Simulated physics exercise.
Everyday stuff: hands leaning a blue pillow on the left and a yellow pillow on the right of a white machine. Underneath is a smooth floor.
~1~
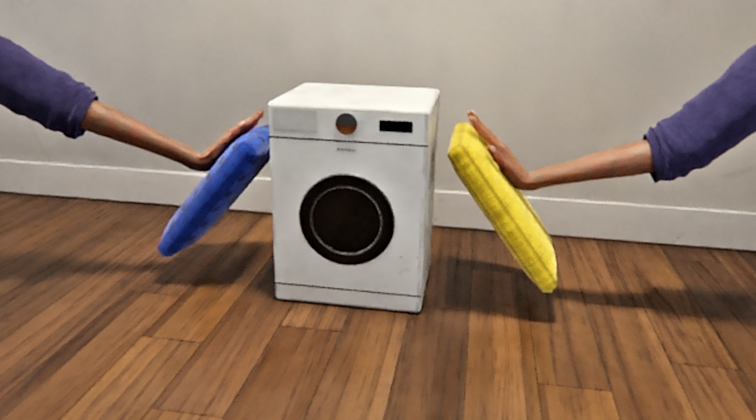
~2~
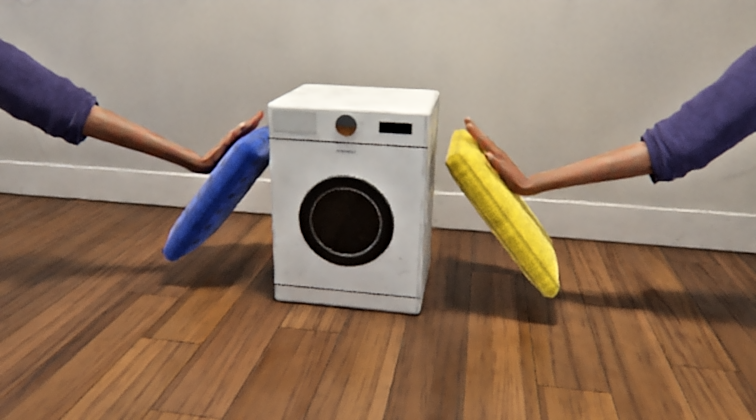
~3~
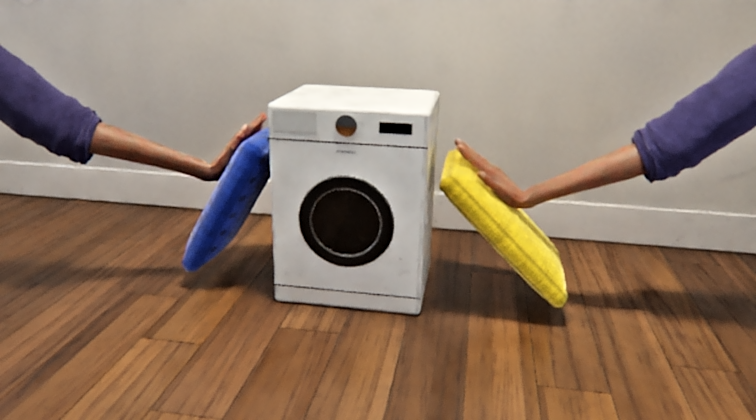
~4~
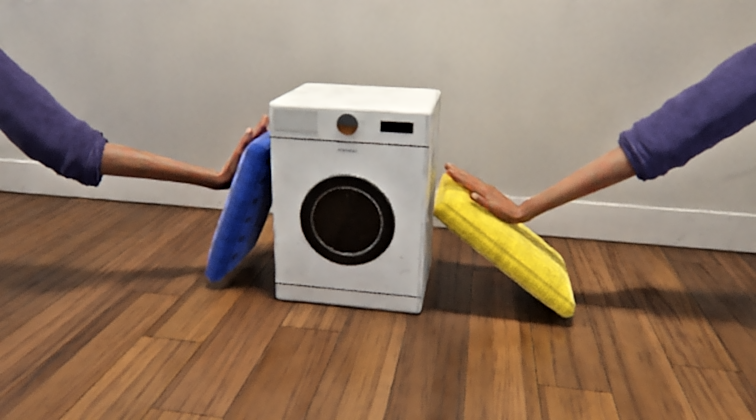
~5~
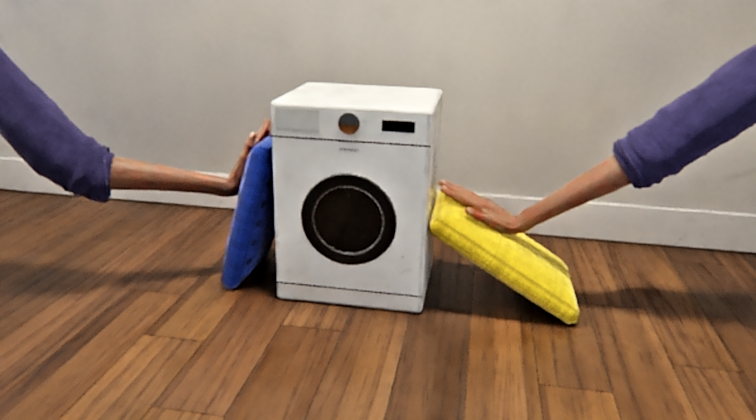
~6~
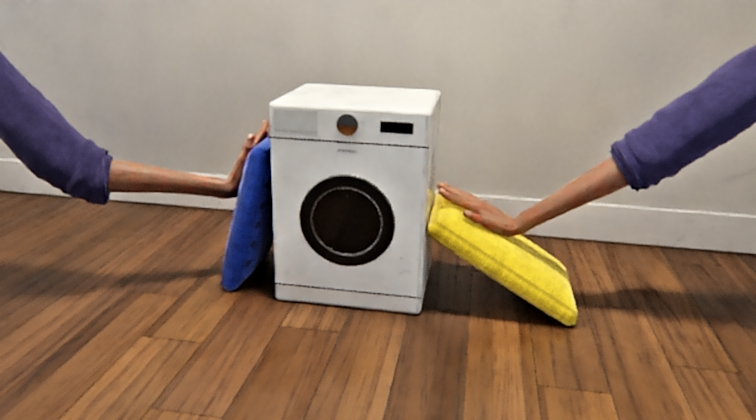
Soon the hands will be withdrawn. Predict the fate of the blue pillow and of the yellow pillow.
The blue pillow remains propped up. The yellow pillow falls down.
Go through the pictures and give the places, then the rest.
The first picture shows blue pillow foot (164, 253), head (249, 149); yellow pillow foot (549, 288), head (455, 151).
The second picture shows blue pillow foot (169, 257); yellow pillow foot (551, 293).
The third picture shows blue pillow foot (189, 268); yellow pillow foot (560, 303).
The fourth picture shows blue pillow foot (213, 278); yellow pillow foot (568, 312).
The fifth picture shows blue pillow foot (230, 285); yellow pillow foot (573, 319).
The sixth picture shows blue pillow foot (229, 287), head (262, 152), almost upright; yellow pillow foot (572, 321), head (432, 230), at a low slant.
Then, 0.36 s after the last picture, blue pillow leaning near (261, 207); yellow pillow flat on the floor near (506, 283).
Then, 0.68 s after the last picture, blue pillow leaning near (262, 207); yellow pillow flat on the floor near (508, 283).
At rest, blue pillow leaning near (261, 207); yellow pillow flat on the floor near (508, 283). The blue pillow keeps leaning and the yellow pillow slumps to the floor.
